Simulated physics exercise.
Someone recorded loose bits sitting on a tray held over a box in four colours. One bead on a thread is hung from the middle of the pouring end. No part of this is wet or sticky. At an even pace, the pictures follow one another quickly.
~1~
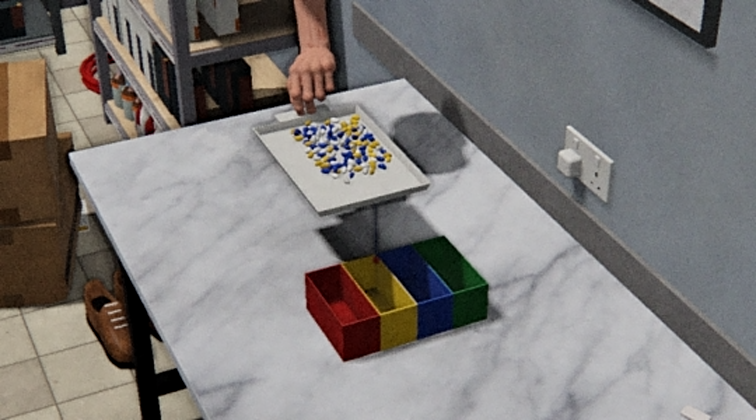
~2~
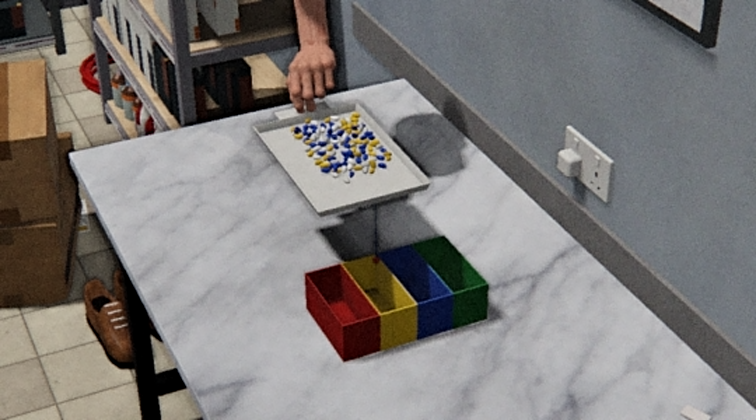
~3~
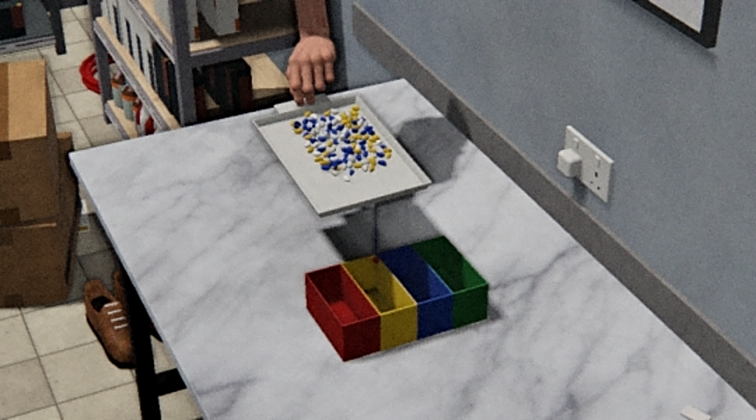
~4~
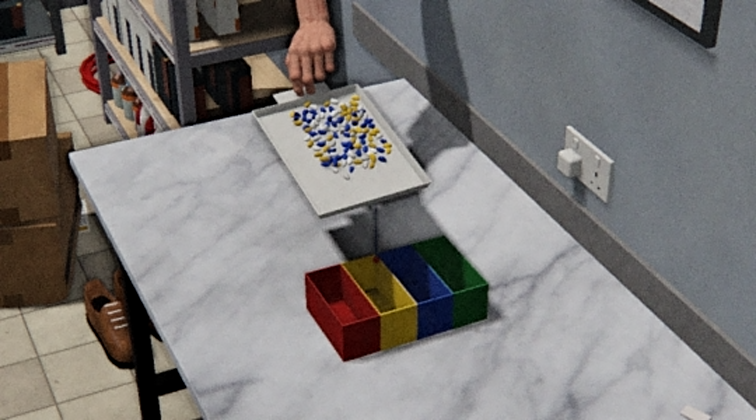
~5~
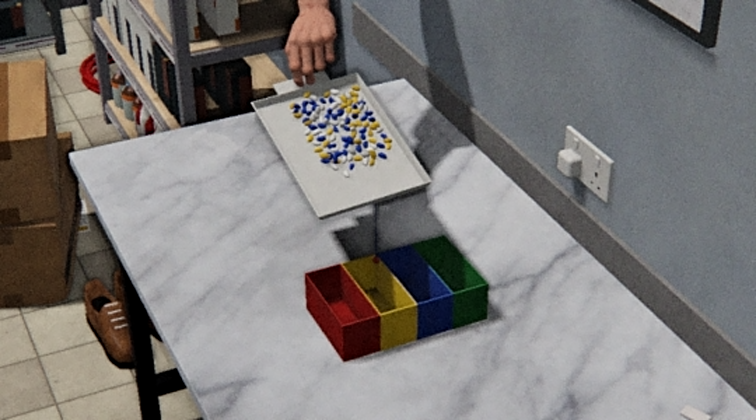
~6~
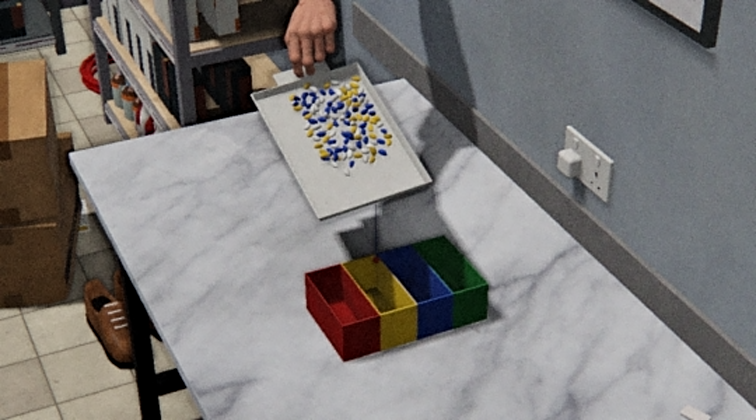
Tray of blue, yellow and white pieces tilting gradually in a hand's grip above a four-coloured box on a marble table.
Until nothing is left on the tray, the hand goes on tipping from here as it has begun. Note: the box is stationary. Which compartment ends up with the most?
The red one.
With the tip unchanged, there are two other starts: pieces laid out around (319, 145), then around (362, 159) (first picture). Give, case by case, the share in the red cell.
Close to 50 in a hundred, then close to 40 in a hundred.
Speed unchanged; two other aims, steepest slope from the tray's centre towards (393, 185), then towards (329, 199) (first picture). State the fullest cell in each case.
First try: The green one; second try: The cell in red.
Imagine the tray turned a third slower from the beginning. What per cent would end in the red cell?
About 60 %.
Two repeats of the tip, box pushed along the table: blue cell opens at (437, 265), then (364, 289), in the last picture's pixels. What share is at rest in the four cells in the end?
The first yields 40 per cent and the second 100 per cent.
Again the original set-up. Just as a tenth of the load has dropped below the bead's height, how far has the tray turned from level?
The tilt is near 70° by then.
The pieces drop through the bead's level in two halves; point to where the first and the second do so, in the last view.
Earlier portion about (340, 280); later portion about (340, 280).
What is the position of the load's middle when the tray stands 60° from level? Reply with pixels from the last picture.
The middle of the pieces sits at roughly (347, 199).
Soon, tray tipped steeply; most on the tray; a small part falling or outside the box.
A while on, tray tipped right over; about a quarter on the tray; about a third in the red cell; a small part in the yellow cell; a stray few in the blue cell; about a quarter falling or outside the box.
Towards the end, tray tipped past a quarter turn; about half in the red cell; about a quarter in the yellow cell; a small part in the blue cell; about a quarter falling or outside the box.
Finally, tray tipped past a quarter turn; about half in the red cell; about a quarter in the yellow cell; a small part in the blue cell; none in the green cell; about a quarter outside the box.
